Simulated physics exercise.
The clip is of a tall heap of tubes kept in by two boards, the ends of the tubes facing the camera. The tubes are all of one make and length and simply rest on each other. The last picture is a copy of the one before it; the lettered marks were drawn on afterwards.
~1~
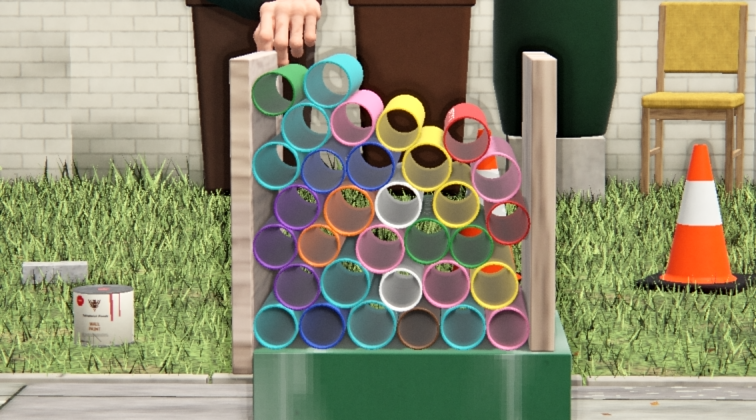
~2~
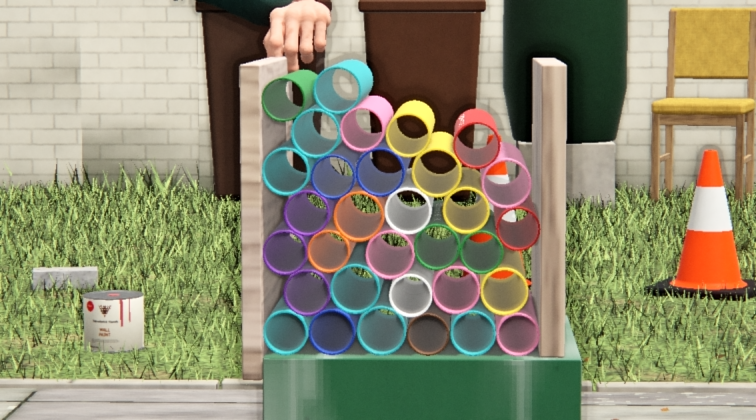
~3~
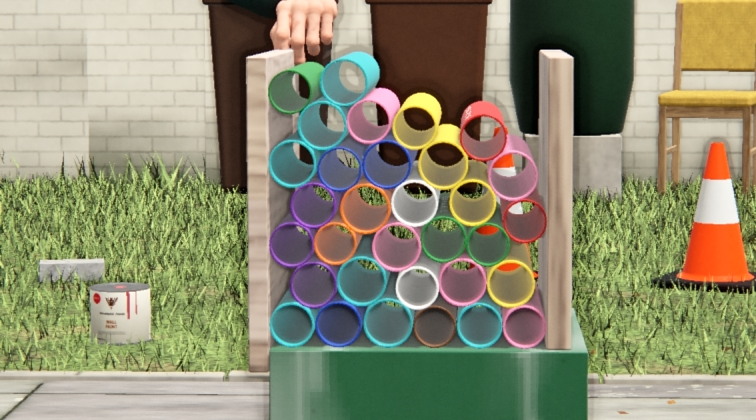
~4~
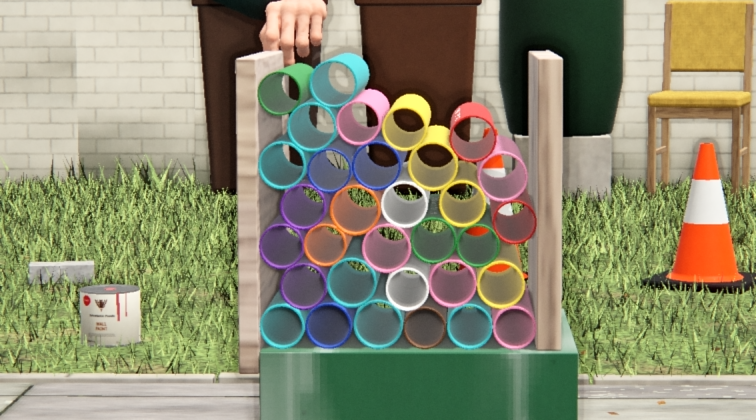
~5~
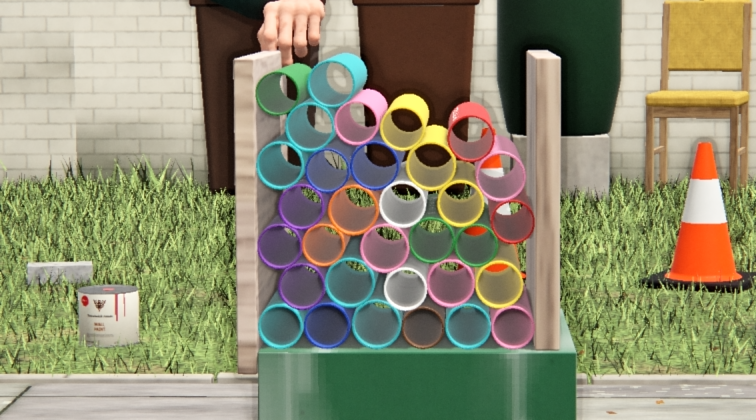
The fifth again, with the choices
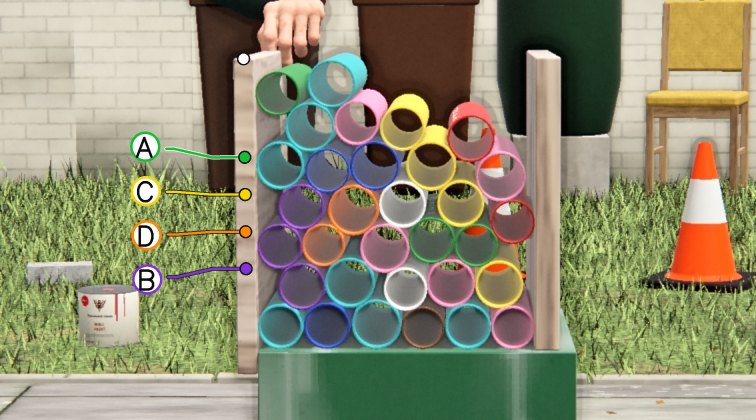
A hand stays above the still heap of colourful tubes while the view sways slightly.
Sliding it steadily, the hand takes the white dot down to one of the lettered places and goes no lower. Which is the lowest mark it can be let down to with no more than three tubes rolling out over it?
At most to C.
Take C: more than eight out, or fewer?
Fewer than eight.
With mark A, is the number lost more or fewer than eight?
Fewer than eight.
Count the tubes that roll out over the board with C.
At C the number is one.
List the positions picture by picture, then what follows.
In the first picture, side board (259, 200); a turquoise tube (276, 327); a pink tube (508, 329).
In the second picture, a pink tube (518, 335); a pink tube (456, 290).
In the third picture, an orange tube (365, 209); a red tube (525, 222).
In the fourth picture, a pink tube (502, 177); a green tube (279, 93).
In the fifth picture, side board (263, 200); a turquoise tube (281, 327); a pink tube (513, 328).
On the copy, A at (245, 157); B at (246, 269); C at (245, 195); D at (246, 232); the white dot at (244, 59).
On C. First, top of the board (256, 123).
Then, top of the board (257, 193).
Finally, top of the board (257, 194), one out over the board.
By contrast, A one out over the board; B four out over the board; D four out over the board.
